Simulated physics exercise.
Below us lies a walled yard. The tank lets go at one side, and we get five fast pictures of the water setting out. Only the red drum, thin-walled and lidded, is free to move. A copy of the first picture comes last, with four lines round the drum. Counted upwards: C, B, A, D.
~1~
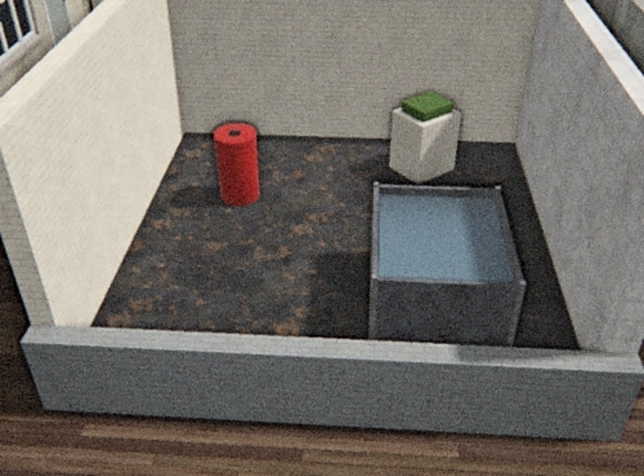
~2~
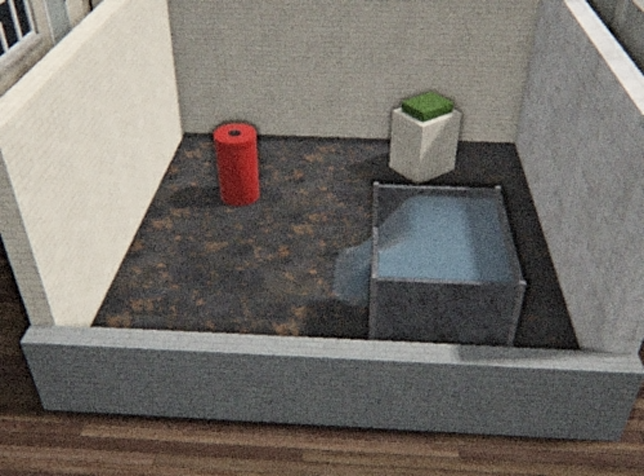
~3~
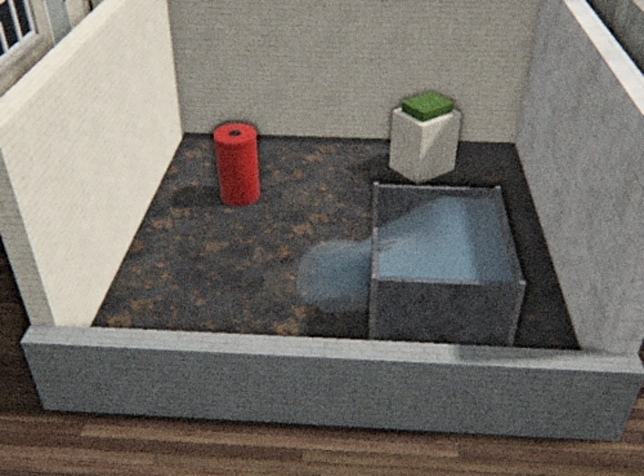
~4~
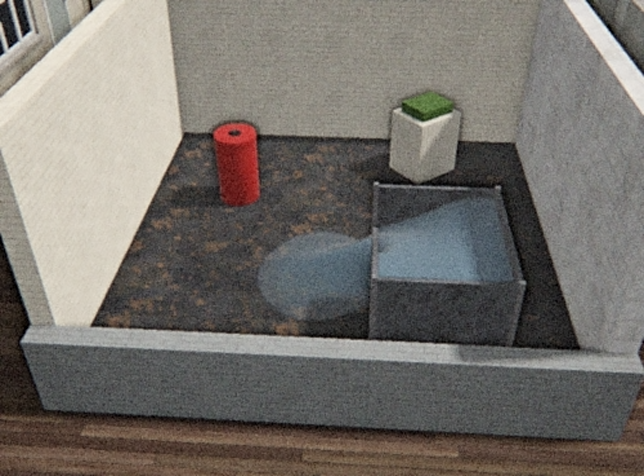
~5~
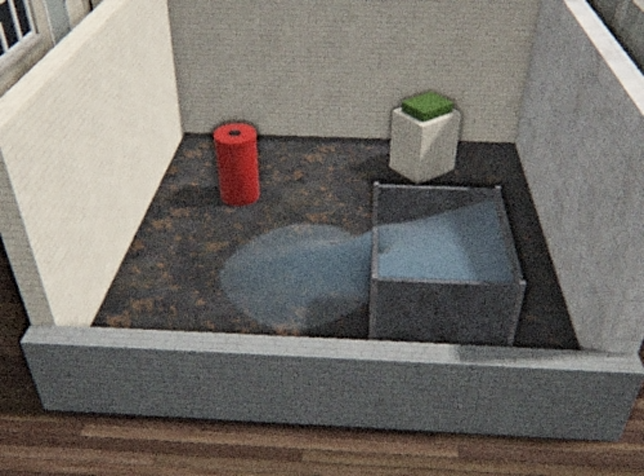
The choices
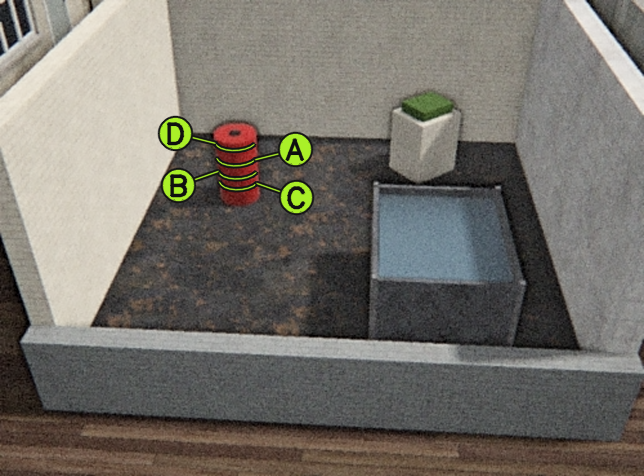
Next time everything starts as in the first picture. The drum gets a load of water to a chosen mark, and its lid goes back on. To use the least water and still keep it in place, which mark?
It is C.
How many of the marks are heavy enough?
All four.
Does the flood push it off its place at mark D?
No, that is safe.
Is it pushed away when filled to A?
No, that is safe.
On the marked copy, A at (233, 165); B at (234, 178); C at (235, 189); D at (232, 150); from the bottom up C, B, A, D.
Choosing A, it does not move.
Choosing B, it does not move.
Choosing C, it shifts by a finger or two and stays.
Choosing D, it does not move.
